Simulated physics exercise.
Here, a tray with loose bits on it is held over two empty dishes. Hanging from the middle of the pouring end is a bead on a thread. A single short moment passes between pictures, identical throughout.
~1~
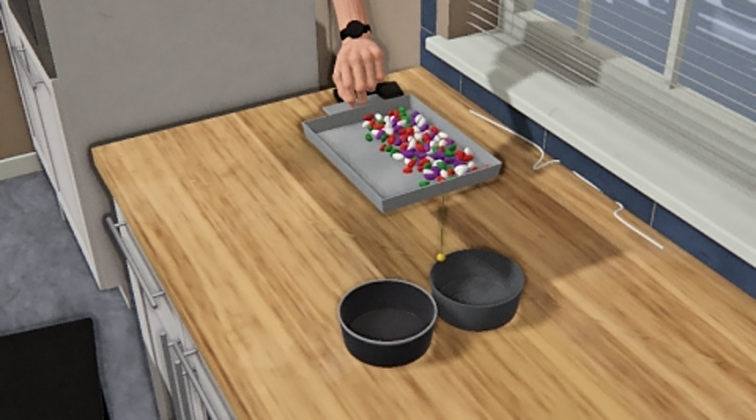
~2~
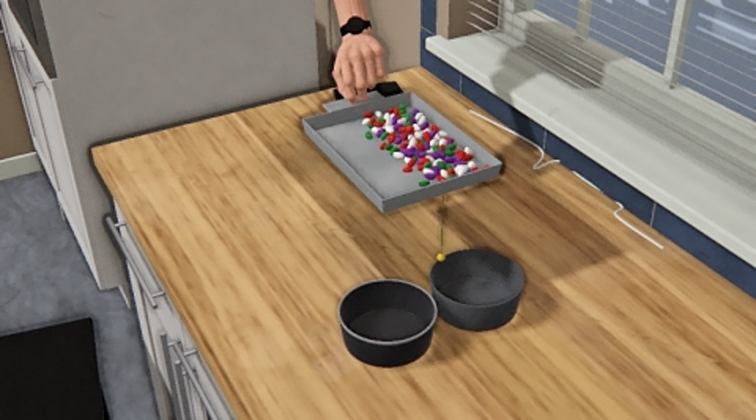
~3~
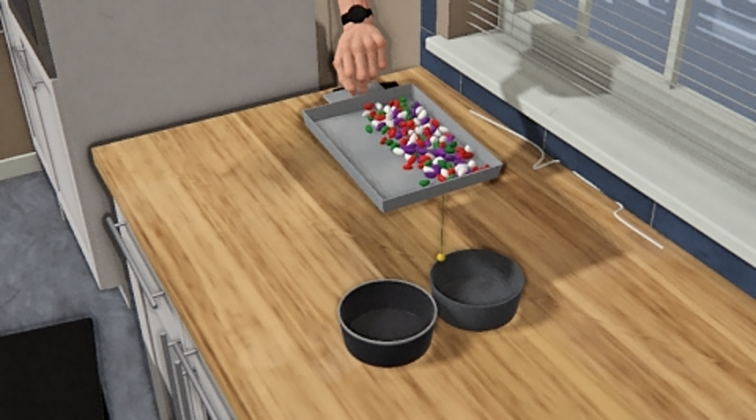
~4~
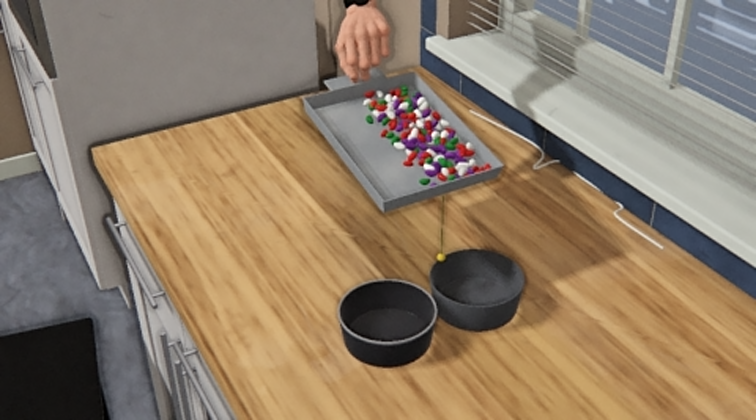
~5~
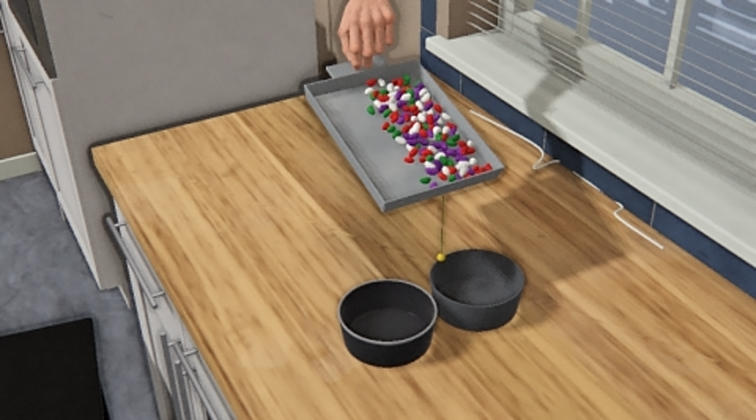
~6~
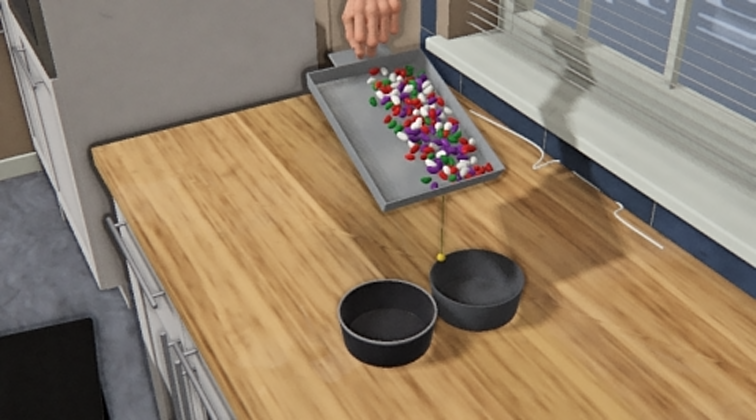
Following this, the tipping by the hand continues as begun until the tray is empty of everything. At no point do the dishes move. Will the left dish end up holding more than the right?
The larger share will most likely go to the dish on the right.
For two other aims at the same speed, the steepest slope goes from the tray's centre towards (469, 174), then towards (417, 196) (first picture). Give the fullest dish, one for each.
Case one: The dish at right. Case two: The dish at left.
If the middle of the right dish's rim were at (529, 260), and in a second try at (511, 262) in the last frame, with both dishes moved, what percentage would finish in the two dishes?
About 80 per cent, then about 80 per cent.
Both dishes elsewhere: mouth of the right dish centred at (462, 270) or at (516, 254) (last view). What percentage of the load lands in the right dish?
Respectively 50 % and 20 %.
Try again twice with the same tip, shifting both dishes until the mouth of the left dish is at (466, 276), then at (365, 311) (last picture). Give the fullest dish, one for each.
Well, the first try goes to the leftward dish and the second to the rightward dish.
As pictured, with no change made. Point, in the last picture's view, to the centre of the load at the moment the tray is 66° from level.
(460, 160).
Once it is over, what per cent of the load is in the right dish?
I'd estimate close to 70 per cent.
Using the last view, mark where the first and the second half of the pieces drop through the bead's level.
The opening part goes through (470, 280); what follows goes through (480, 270).
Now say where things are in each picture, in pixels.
In the first frame, corners of the pouring end at (383, 198) and (498, 162), level; middle of the load at (417, 144), jelly beans; left dish at (412, 350); right dish at (503, 315); bead on its thread at (441, 257).
In the second frame, corners of the pouring end at (383, 198) and (498, 163), level; middle of the load at (417, 142).
In the third frame, corners of the pouring end at (384, 198) and (499, 163), tipped barely, level across its low end; middle of the load at (418, 138).
In the fourth frame, corners of the pouring end at (385, 199) and (500, 164), tipped a little, level across its low end; middle of the load at (419, 132).
In the fifth frame, corners of the pouring end at (386, 200) and (500, 166), tipped clearly, level across its low end; middle of the load at (420, 126).
In the sixth frame, corners of the pouring end at (387, 201) and (501, 167), tipped clearly, level across its low end; middle of the load at (422, 121); left dish at (412, 350); right dish at (503, 315).
Soon after the last picture, tray tipped steeply; nearly all on the tray; a stray few in the air.
A little later, tray tipped past a quarter turn; about two thirds on the tray; a stray few in the left dish; about a quarter in the right dish; a small part outside both; a small part in the air.
Later still, tray tipped past a quarter turn; a small part in the left dish; about two thirds in the right dish; about a quarter outside both; a stray few in the air.
At rest, tray tipped past a quarter turn; a small part in the left dish; about two thirds in the right dish; about a quarter outside both.
